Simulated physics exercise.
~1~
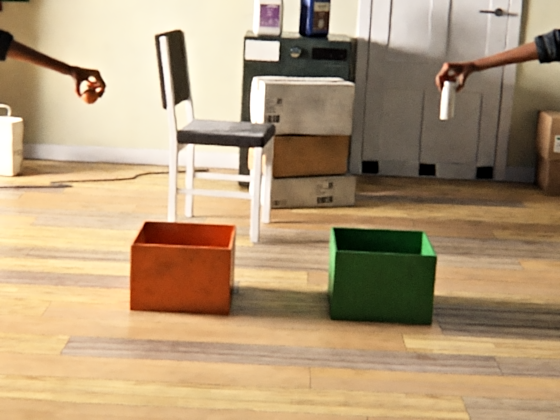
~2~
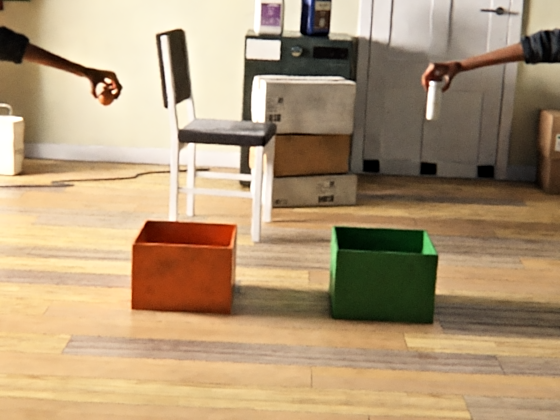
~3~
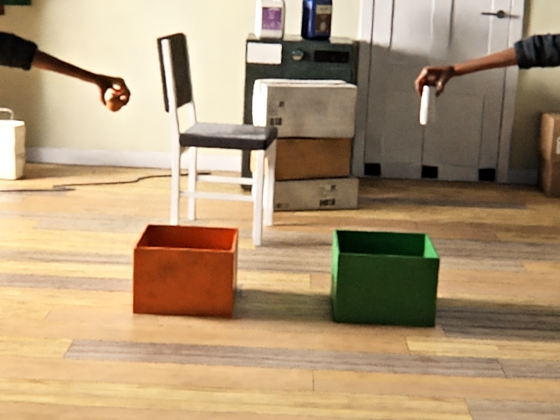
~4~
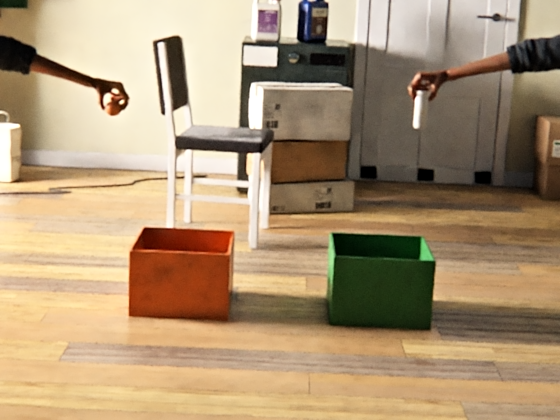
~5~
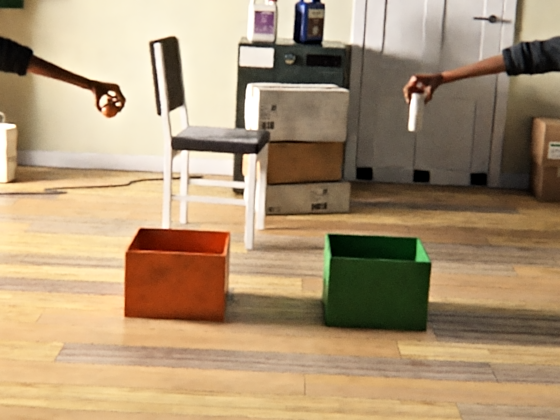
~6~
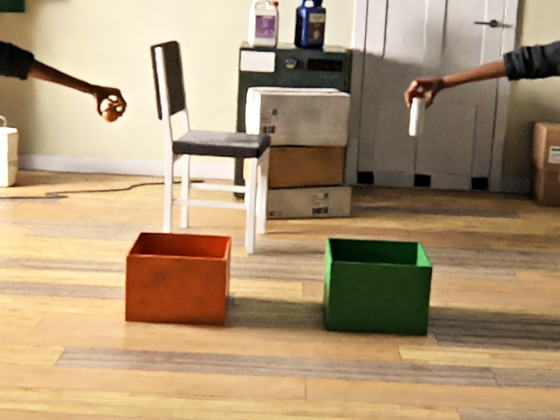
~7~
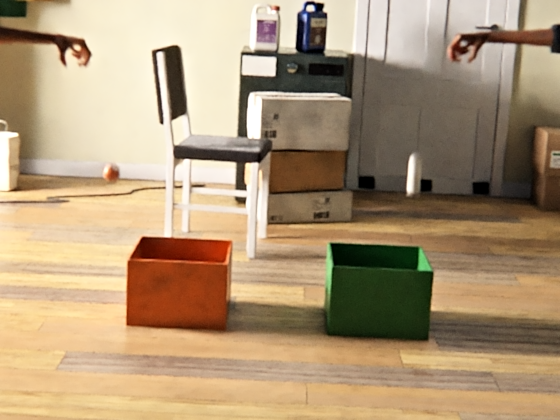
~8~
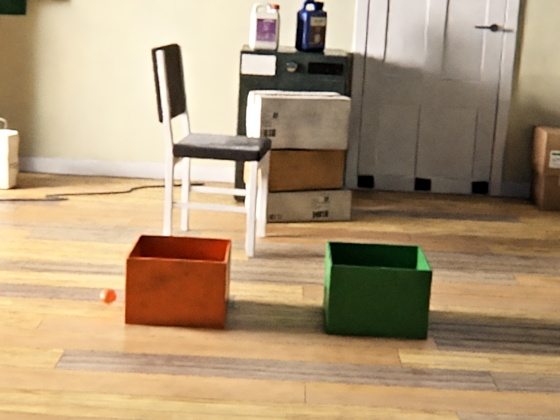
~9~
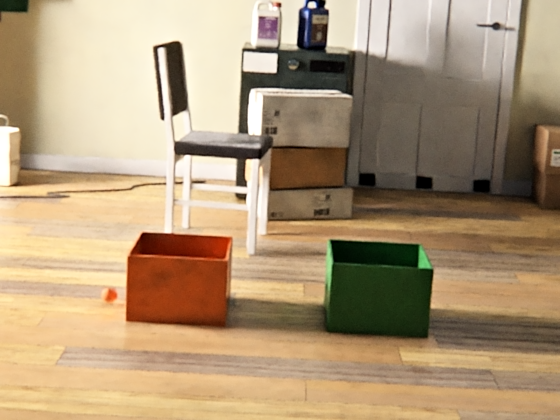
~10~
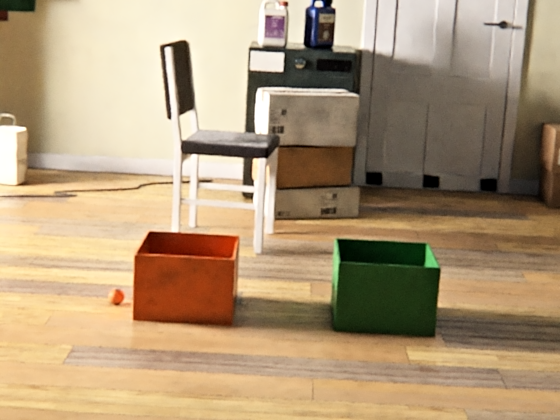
The footage shows two hands holding an orange tomato and a white shaker above an orange box and a green box, moving inward before both let go. The tomato lands on the floor left of the orange box, while the shaker drops into the green one.
